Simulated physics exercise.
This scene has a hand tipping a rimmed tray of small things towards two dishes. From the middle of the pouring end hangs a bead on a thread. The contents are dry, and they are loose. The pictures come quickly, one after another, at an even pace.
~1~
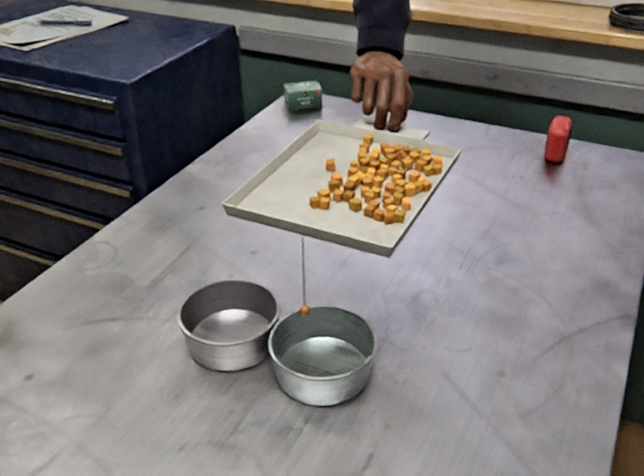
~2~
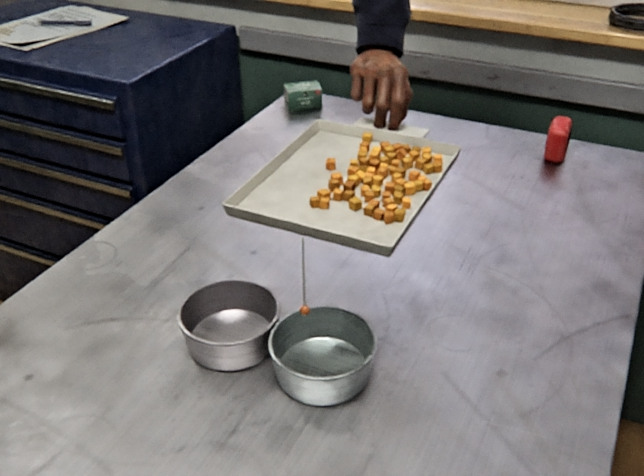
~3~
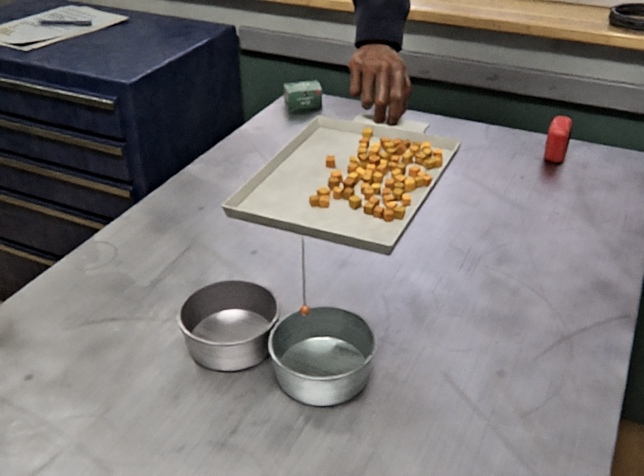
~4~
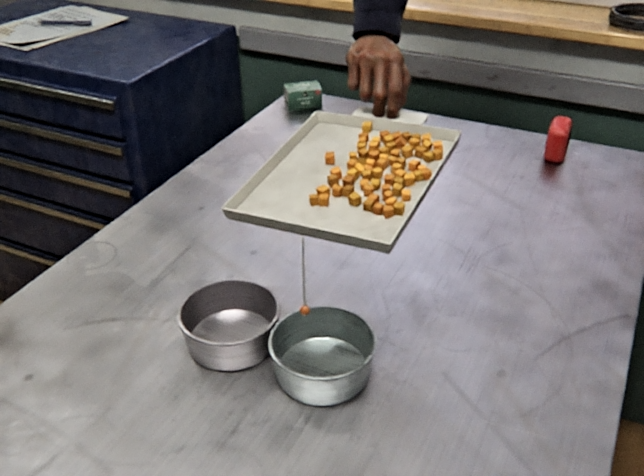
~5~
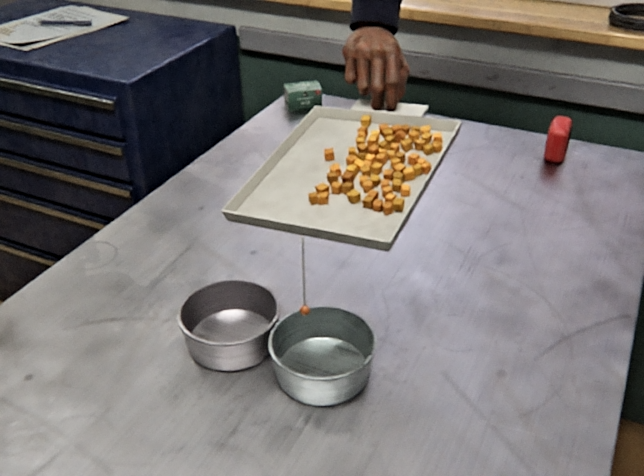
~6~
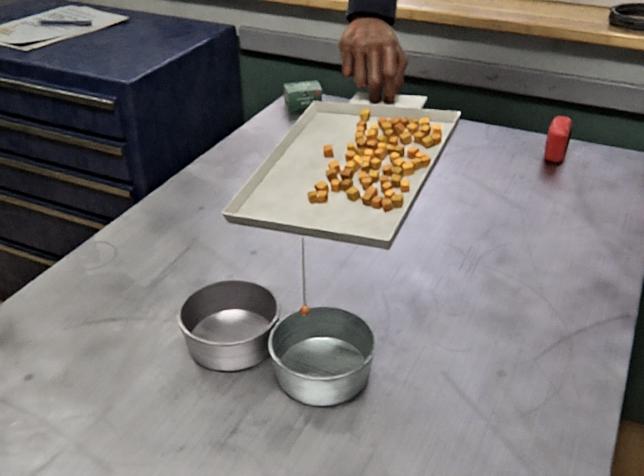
In this clip, a hand gripping the back of a shallow rimmed tray of loose orange-brown croutons gradually raises that end above a metal table, while two round metal dishes and a small orange bead on a thread stay still.
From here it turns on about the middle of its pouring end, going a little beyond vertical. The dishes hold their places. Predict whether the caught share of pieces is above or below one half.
Above one half.
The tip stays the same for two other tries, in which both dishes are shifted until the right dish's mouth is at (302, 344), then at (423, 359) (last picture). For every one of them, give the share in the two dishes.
About 70% on the first try and 0% on the second.
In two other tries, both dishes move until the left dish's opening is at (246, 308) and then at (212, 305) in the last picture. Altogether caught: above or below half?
Well, the bulk the first time and the bulk the second time.
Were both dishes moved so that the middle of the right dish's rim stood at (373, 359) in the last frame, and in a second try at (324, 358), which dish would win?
Well, first the one further left, then the one further left.
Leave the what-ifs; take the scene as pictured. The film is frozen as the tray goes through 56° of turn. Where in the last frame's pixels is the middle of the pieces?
In the last view, the load is centred close to (272, 200).
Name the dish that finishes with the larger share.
Winner: The left side.
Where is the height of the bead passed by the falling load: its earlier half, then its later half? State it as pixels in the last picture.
The leading part at (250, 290), the rest of it at (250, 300).
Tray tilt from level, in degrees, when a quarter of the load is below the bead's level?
That happens at close to 100 degrees.
Shortly afterwards, tray tipped steeply; all but a few on the tray; a little in the left dish.
Next, tray tipped right over; the bulk on the tray; a little in the left dish; a little in the air.
Some moments later, tray tipped past a quarter turn; all but a few in the left dish; only a few outside both.
In the end, tray tipped past a quarter turn; none at all in the right dish; all but a few in the left dish; only a few outside both.
